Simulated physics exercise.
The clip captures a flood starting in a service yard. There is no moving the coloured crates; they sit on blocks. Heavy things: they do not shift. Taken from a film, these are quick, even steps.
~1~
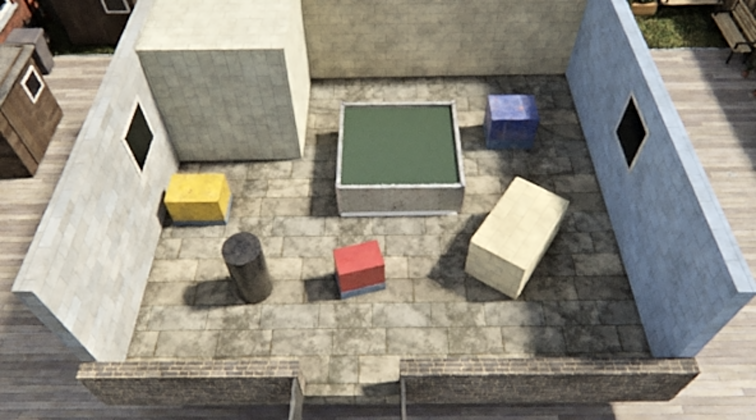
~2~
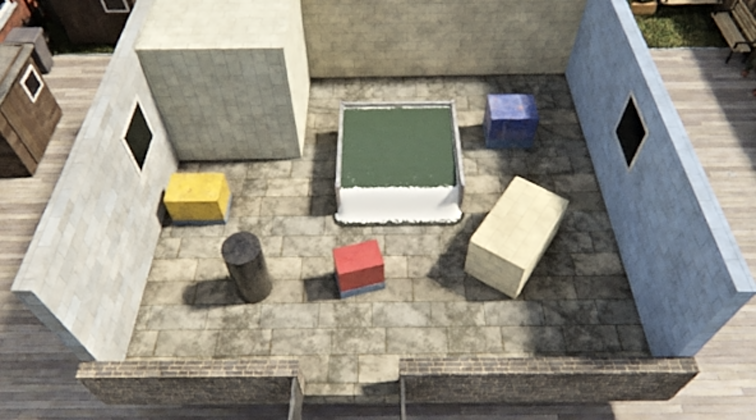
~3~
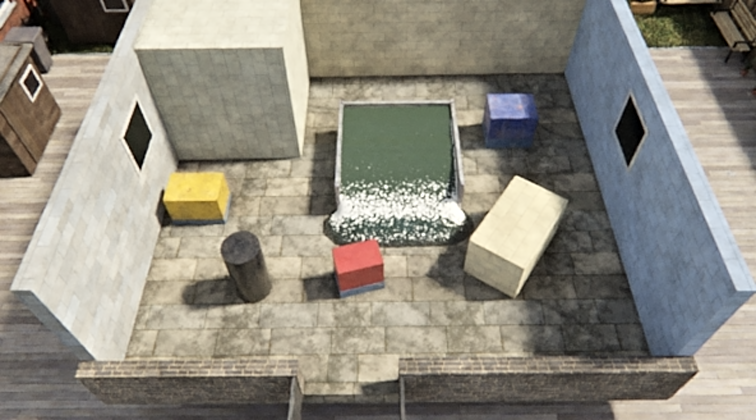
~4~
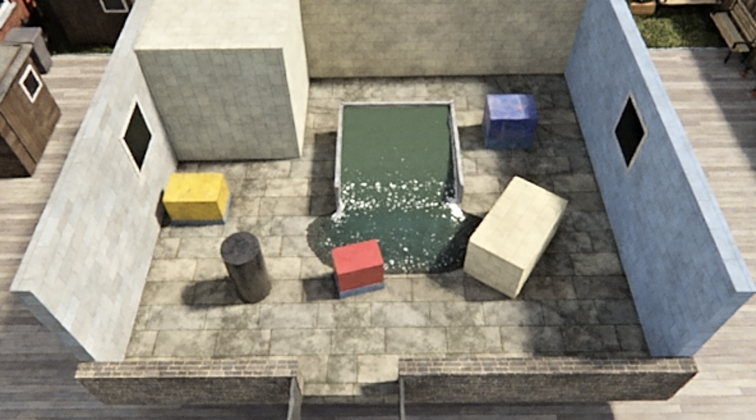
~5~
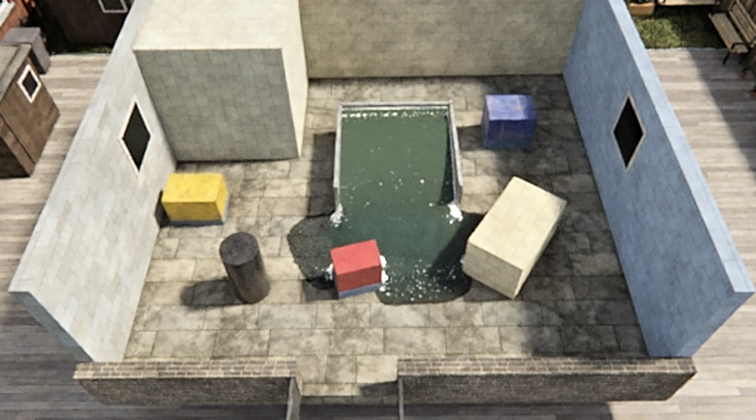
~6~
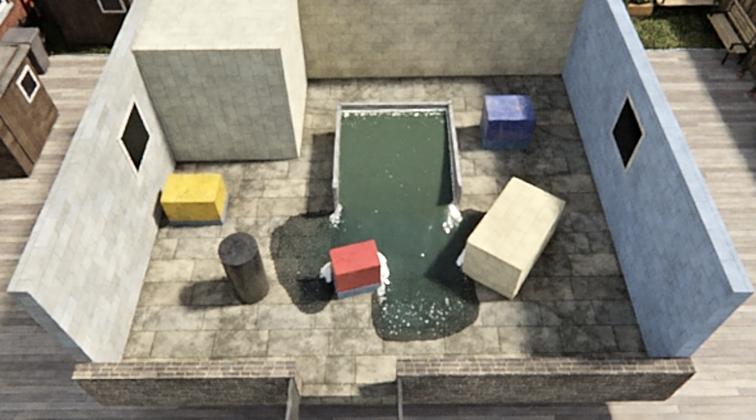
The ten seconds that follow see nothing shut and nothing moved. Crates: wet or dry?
In the end the yellow crate is caught; the blue crate is missed; the red crate is caught.
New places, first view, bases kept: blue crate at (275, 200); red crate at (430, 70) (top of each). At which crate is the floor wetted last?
The one in red comes last.
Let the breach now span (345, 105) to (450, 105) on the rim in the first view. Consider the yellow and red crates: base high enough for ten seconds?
First the yellow crate: It is left alone; then the red crate: It is left alone.
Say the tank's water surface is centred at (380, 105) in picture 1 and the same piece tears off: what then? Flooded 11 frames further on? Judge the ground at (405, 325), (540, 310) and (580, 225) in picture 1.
Results in order - swamped, left untouched, left untouched.
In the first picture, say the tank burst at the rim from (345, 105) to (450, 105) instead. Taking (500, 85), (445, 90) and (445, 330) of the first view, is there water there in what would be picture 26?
One by one, they turn out drenched, drenched and not soaked.
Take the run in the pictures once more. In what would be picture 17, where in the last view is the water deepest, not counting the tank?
Look near (440, 367).
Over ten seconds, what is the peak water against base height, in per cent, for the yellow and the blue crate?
Around 140 % and 60 %.
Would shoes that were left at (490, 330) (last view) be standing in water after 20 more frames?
Result for the point: Waterlogged.
A moment on, water covers 25 % of the floor; the yellow crate not reached, the blue crate not reached, the red crate water round its plinth.
Next, water covers 40 % of the floor; the yellow crate water round its plinth, the blue crate not reached, the red crate water round its plinth.
Then, water covers 55 % of the floor; the yellow crate water round its plinth, the blue crate water round its plinth, the red crate water round its plinth.
Later, water covers 85 % of the floor; the yellow crate water round its plinth, the blue crate water round its plinth, the red crate water round its plinth.
In the end, water covers 100 % of the floor; the yellow crate was topped, the blue crate stayed above the water, the red crate was topped.
